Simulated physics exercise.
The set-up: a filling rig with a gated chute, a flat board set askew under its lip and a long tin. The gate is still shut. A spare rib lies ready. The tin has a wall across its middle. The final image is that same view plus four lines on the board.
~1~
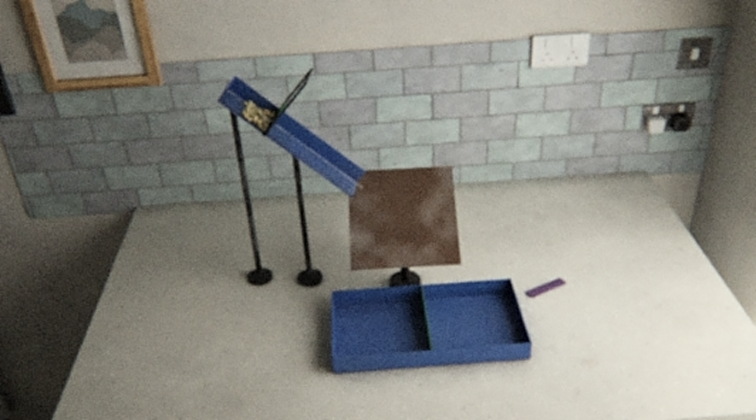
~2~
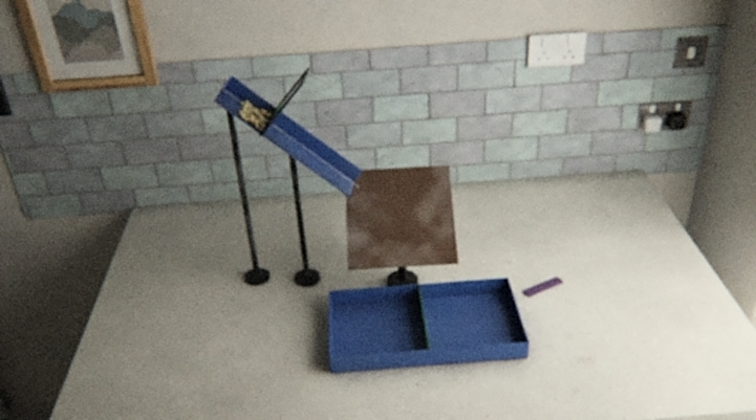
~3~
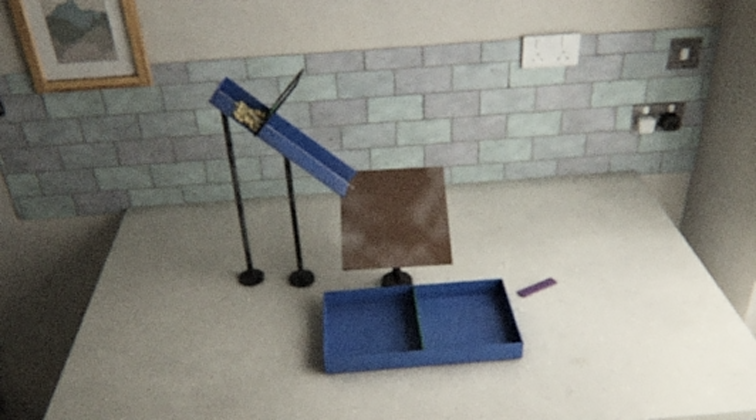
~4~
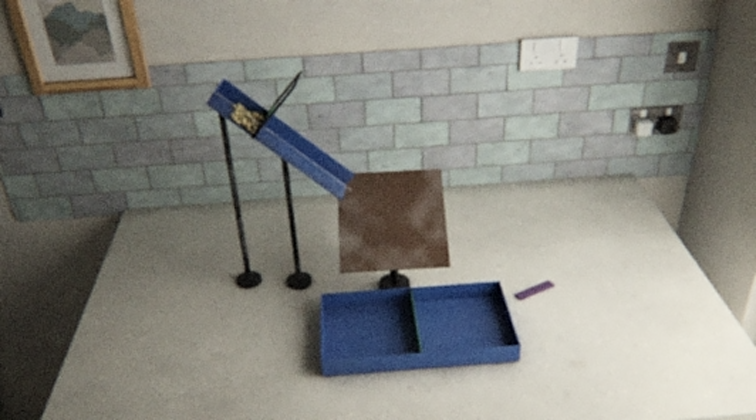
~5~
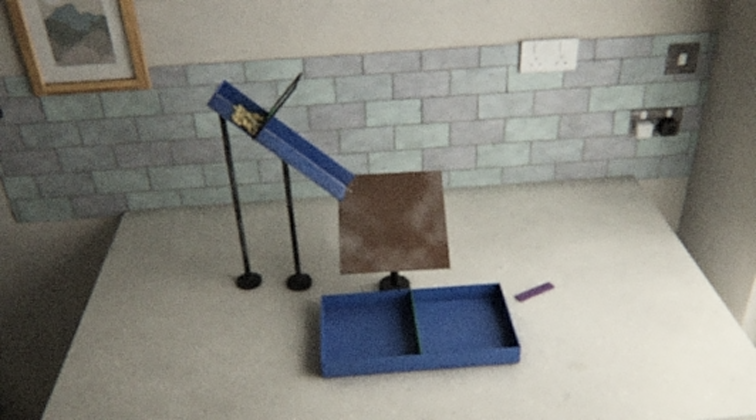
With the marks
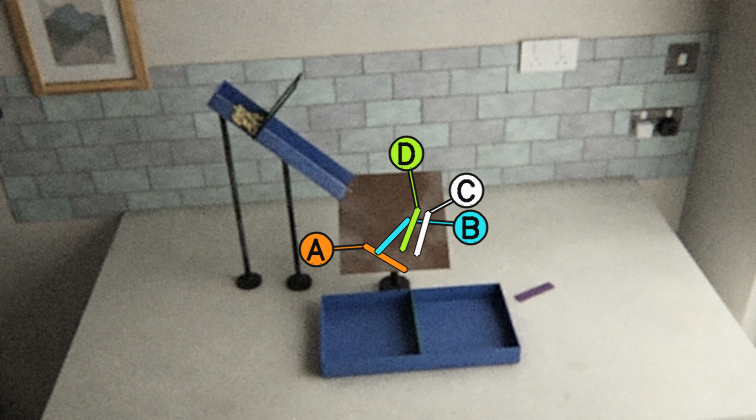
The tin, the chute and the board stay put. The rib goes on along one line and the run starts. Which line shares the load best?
The best line is C.
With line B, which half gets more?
The left half.
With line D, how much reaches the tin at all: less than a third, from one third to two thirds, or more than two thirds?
It is more than two thirds.
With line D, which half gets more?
More lands on the left.
On the marked copy, line A from (365, 246) to (404, 269); line B from (407, 220) to (377, 251); line C from (428, 213) to (416, 253); line D from (417, 210) to (402, 248).
If A is chosen, of what is caught, none in the left half, all in the right.
If B is chosen, of what is caught, most in the left half, a small part in the right.
If C is chosen, of what is caught, about two thirds in the left half, about a third in the right.
If D is chosen, of what is caught, nearly all in the left half, a small part in the right.
